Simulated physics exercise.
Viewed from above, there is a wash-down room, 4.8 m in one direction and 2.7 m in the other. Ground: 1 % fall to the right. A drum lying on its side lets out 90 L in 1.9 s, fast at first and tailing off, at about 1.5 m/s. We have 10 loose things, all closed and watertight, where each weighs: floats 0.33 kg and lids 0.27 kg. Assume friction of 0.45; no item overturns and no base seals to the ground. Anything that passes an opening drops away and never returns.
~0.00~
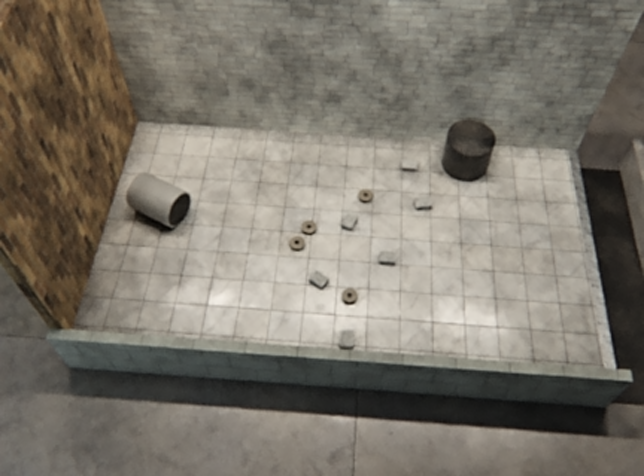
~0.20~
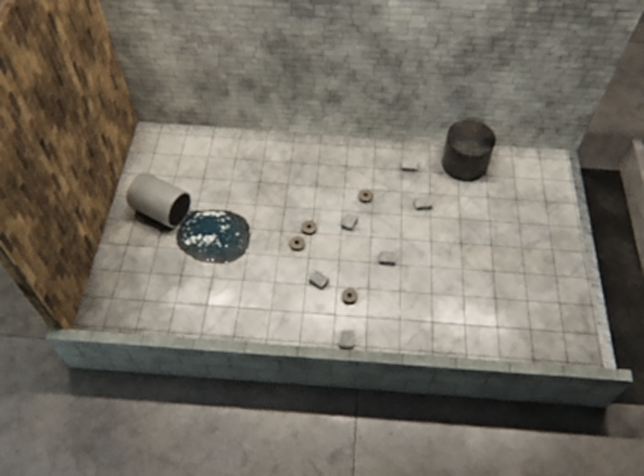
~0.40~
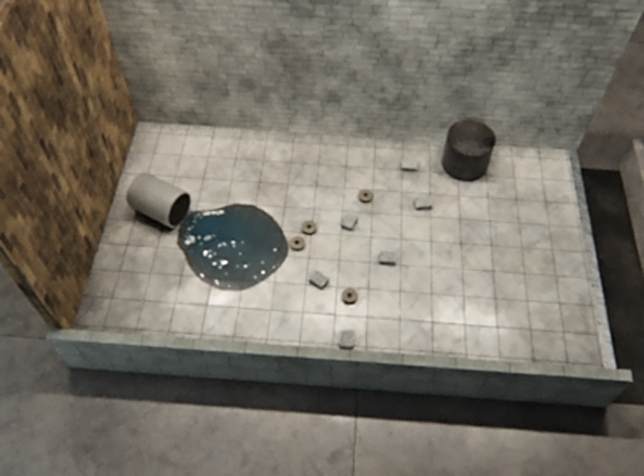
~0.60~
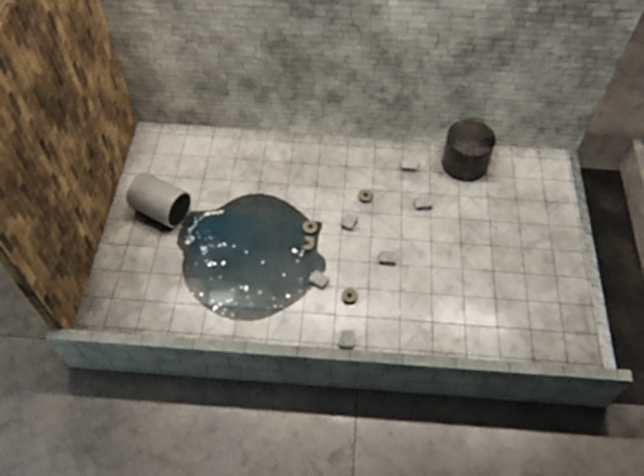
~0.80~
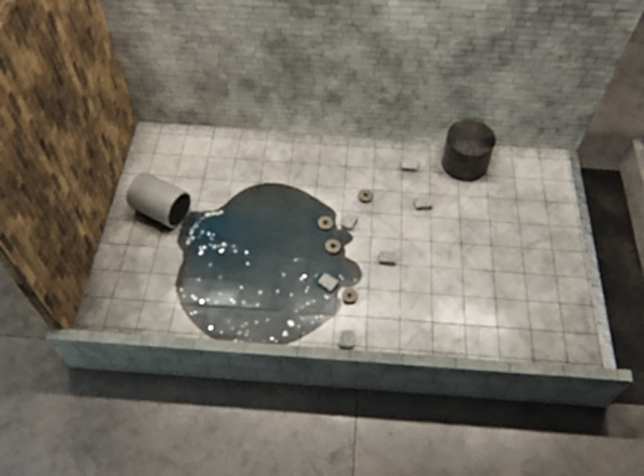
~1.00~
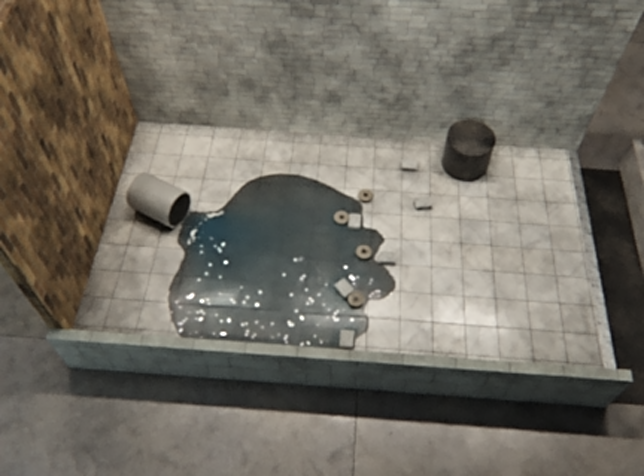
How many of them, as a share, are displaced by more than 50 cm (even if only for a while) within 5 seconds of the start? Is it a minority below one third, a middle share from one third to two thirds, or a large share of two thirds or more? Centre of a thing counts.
A large share.
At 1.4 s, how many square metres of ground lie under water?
About 4.5 m2.
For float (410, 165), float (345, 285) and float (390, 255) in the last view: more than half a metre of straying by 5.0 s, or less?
Taking them in order, the first is below the mark, the second above the mark and the third above the mark.
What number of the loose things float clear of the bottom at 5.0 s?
At that time the total is 0.
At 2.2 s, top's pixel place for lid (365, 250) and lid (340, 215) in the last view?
About (449, 265) for the first and (434, 186) for the second.
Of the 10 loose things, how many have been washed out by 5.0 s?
I get 4 in all.
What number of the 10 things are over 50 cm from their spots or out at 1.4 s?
I make it 3 by then.
After 1.4 s 3 of 10 are over 50 cm from their spots; 4 afloat.
After 2.2 s 8 of 10 are over 50 cm from their spots; 4 afloat.
After 3.5 s 8 of 10 are over 50 cm from their spots; 2 afloat.
After 5.0 s 9 of 10 are over 50 cm from their spots, and 9 have been at some point; 0 afloat.
